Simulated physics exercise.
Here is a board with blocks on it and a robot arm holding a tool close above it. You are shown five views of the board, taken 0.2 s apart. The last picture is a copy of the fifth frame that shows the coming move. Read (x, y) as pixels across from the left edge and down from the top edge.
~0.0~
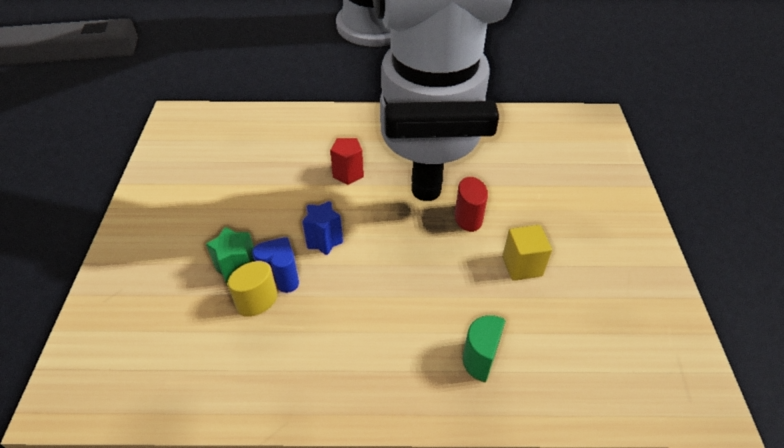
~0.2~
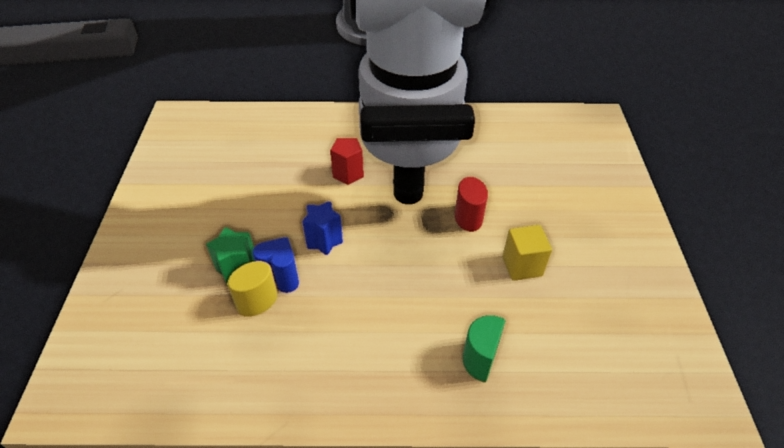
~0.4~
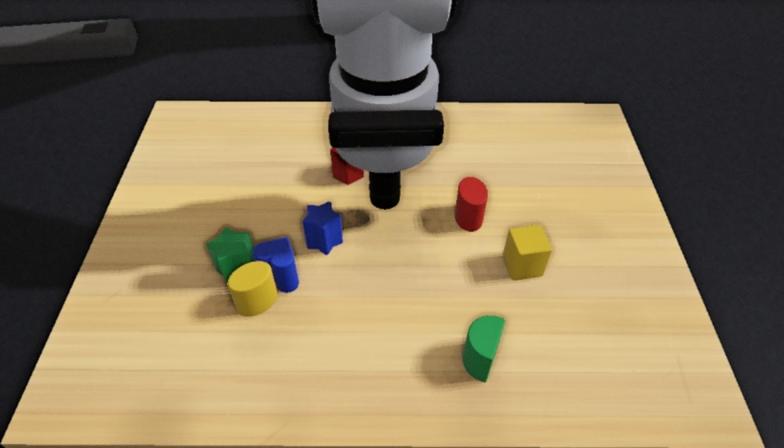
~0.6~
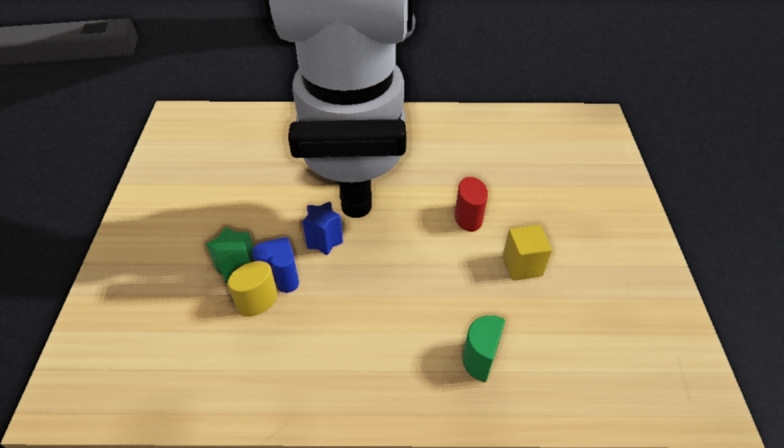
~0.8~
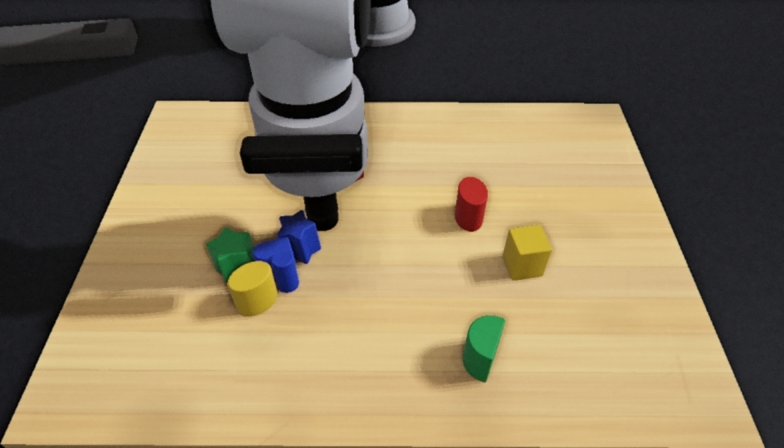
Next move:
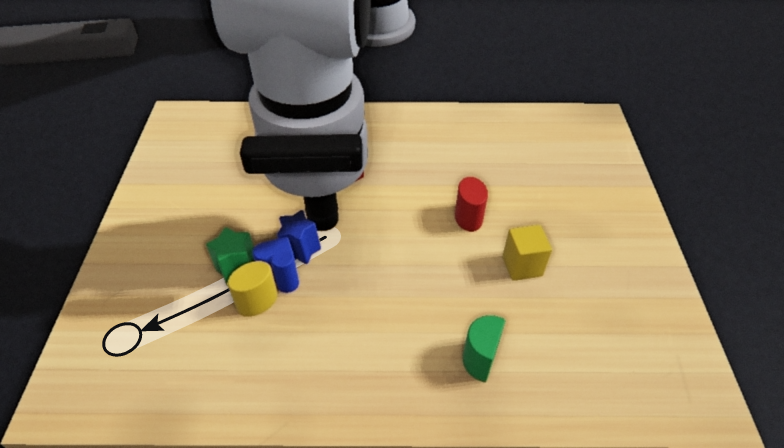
On a wooden board scattered with colored blocks, a robot arm moves its black-tipped tool left past the red blocks, then pushes the blue star-shaped block left and slightly toward the viewer, close to the blue heart block.
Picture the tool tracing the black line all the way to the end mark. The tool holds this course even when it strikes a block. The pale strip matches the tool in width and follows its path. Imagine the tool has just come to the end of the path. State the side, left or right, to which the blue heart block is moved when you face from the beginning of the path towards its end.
Seen from start to end, it moves left.
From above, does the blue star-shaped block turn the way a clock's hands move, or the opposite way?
Short answer: Clockwise.
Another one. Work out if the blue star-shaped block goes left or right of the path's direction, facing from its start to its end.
With start-to-end as forward, it shifts right.
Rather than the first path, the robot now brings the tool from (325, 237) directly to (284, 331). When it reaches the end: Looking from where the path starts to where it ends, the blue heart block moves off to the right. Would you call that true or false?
True.
The drawn path runs from (325, 237) through (233, 288) to (122, 339).
On the path given first. One third of the way, tool (261, 254); green star-shaped block (190, 257); yellow elliptical block (234, 309); blue heart block (221, 287), turned 65° anticlockwise; blue star-shaped block (227, 256).
Two thirds of the way, tool (191, 290); green star-shaped block (120, 270), turned 35° clockwise; yellow elliptical block (231, 310), turned 20° anticlockwise; blue heart block (184, 315); blue star-shaped block (148, 284), turned 40° clockwise.
At the end, tool (112, 324); green star-shaped block (85, 269), turned 95° clockwise; yellow elliptical block (231, 310), turned 20° anticlockwise; blue heart block (171, 322), turned 190° anticlockwise; blue star-shaped block (72, 300), turned 95° clockwise.
